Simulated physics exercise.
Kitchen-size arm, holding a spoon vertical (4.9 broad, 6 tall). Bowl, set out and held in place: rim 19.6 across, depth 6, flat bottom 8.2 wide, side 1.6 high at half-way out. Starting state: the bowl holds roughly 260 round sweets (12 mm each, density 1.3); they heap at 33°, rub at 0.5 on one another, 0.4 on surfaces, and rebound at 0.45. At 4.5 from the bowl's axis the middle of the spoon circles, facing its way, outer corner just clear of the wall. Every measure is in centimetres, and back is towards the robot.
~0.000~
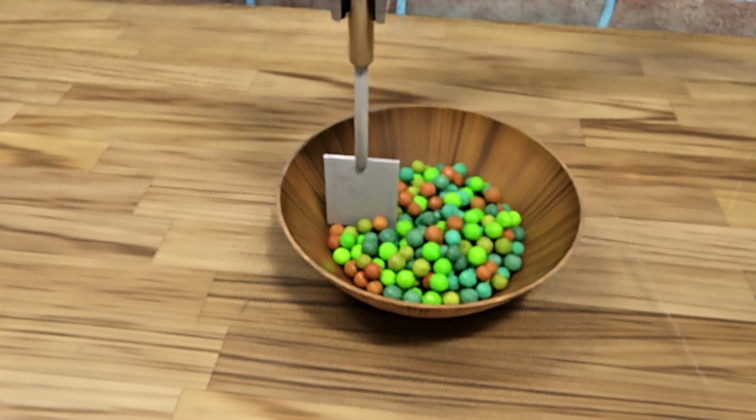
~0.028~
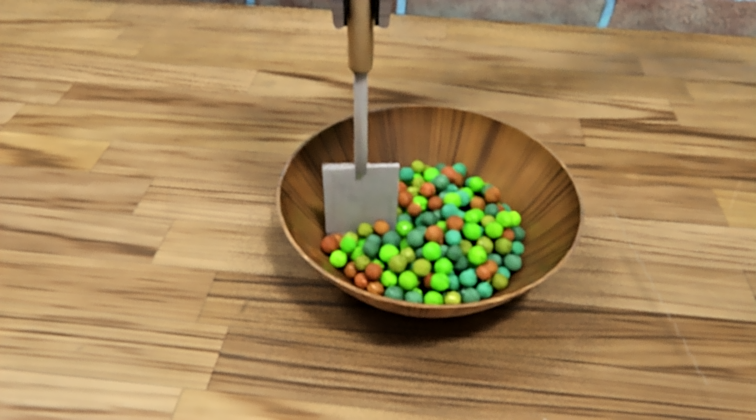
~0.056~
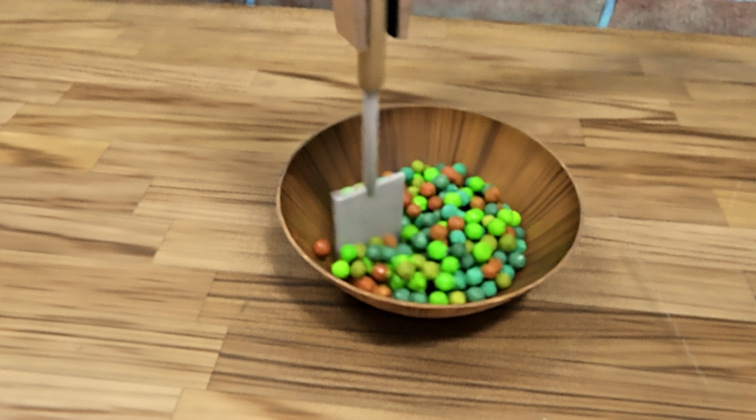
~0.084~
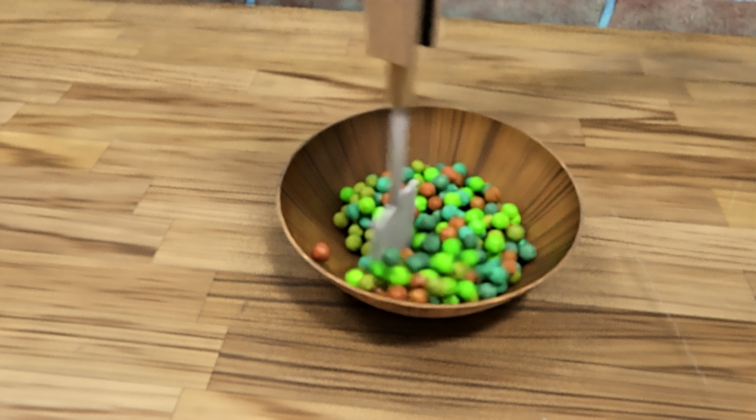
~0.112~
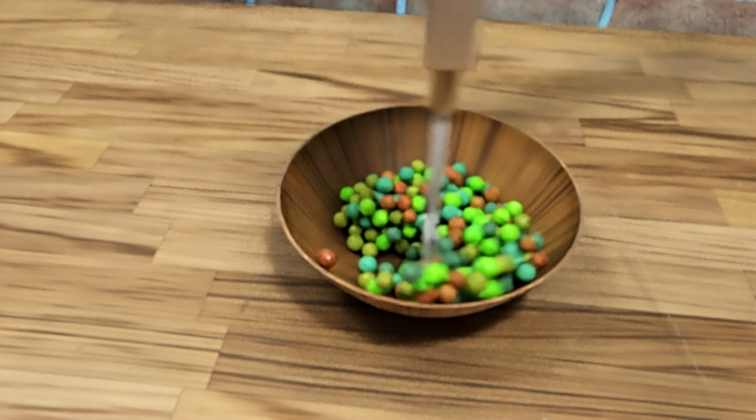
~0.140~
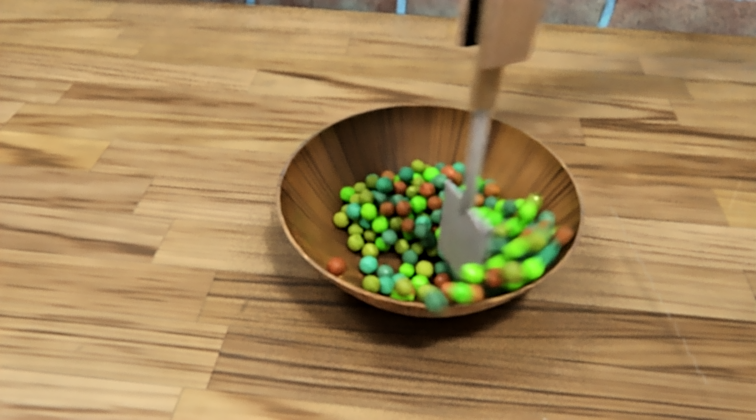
The video shows a robot arm lowering a flat metal spatula-like tool slightly into a wooden bowl of green, teal and orange balls, then sweeping it around the near side toward the right, turning it and pushing the balls along.
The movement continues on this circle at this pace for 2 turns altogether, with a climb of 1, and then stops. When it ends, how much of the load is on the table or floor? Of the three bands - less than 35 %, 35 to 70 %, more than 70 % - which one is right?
The right band is 35 to 70 %.
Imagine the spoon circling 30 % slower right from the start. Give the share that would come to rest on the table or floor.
It would come to around 25 percent.
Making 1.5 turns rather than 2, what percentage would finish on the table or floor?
I'd expect some 40 per cent.
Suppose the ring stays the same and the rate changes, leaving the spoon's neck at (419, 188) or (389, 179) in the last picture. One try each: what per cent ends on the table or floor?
Some 20 and 10 %.
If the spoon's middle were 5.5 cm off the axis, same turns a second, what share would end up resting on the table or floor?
It would be close to 15 per cent then.
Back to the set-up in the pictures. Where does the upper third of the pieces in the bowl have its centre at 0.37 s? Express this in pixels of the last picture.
I'd put it at around (329, 190).
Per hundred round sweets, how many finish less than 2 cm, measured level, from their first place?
About 10 %.
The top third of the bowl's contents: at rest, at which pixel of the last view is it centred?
About (410, 211).
After 0.37 s, 352° round, highest piece 9 above the table; 186 in the bowl, 41 on the table or floor, 35 in flight or on the tool.
After 0.60 s, 224° round, highest piece 10 above the table; 151 in the bowl, 99 on the table or floor, 12 in flight or on the tool.
After 0.91 s, 0° round, highest piece 4 above the table; 148 in the bowl, 114 on the table or floor.
After 1.61 s, 0° round, highest piece 4 above the table; 148 in the bowl, 114 on the table or floor.
At rest, 148 in the bowl, 114 on the table or floor. That is 44 % on the table or floor.
